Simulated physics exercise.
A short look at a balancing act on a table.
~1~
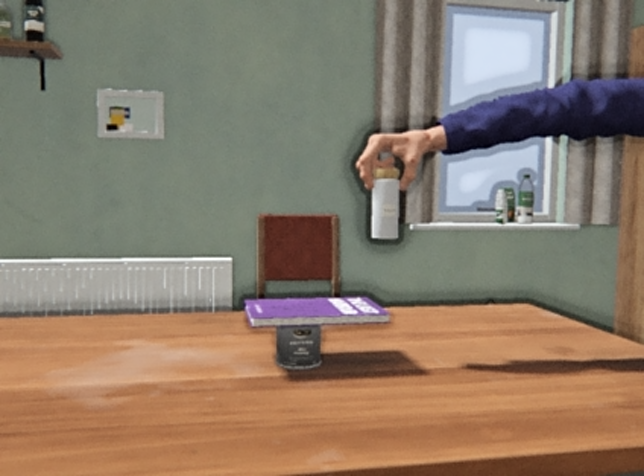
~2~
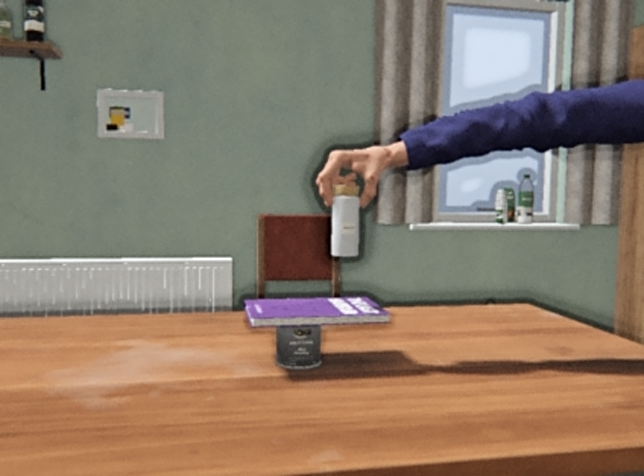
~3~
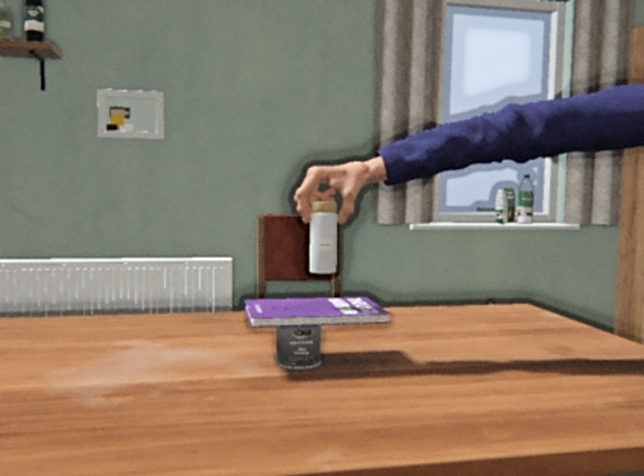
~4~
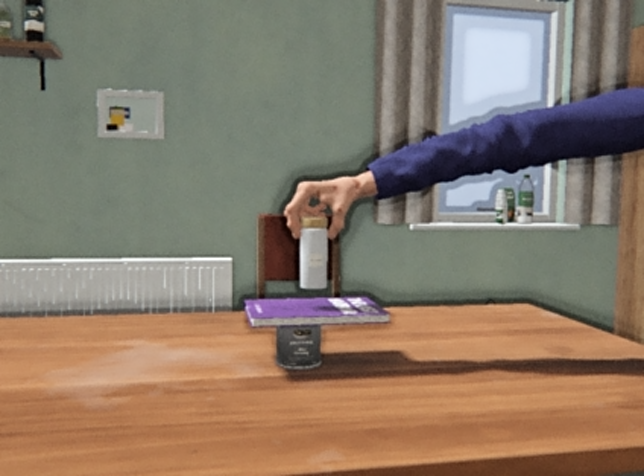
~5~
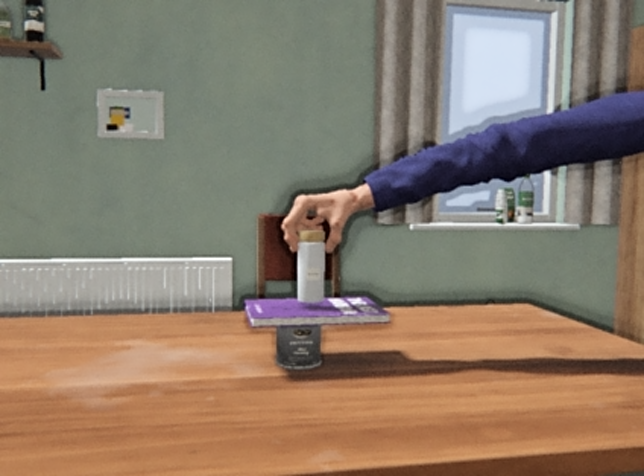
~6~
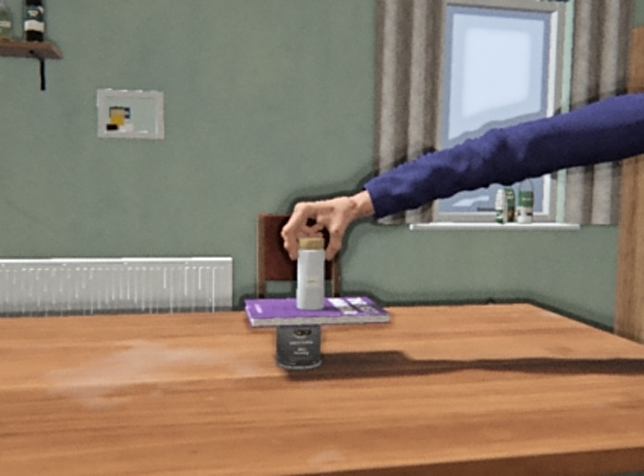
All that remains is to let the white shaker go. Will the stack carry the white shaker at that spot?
Here the stack keeps its balance.
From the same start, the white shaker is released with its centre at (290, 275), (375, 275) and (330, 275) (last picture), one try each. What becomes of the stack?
First, it stays up; second, it loses its balance; third, it keeps its balance.
Then, 0.30 s later than the last frame, all is still.
Then, 0.70 s later than the last frame, white shaker resting near (311, 273).
When it is over, all 3 as before. End places, in pixels of the last picture, white shaker near (311, 273). The stack holds.
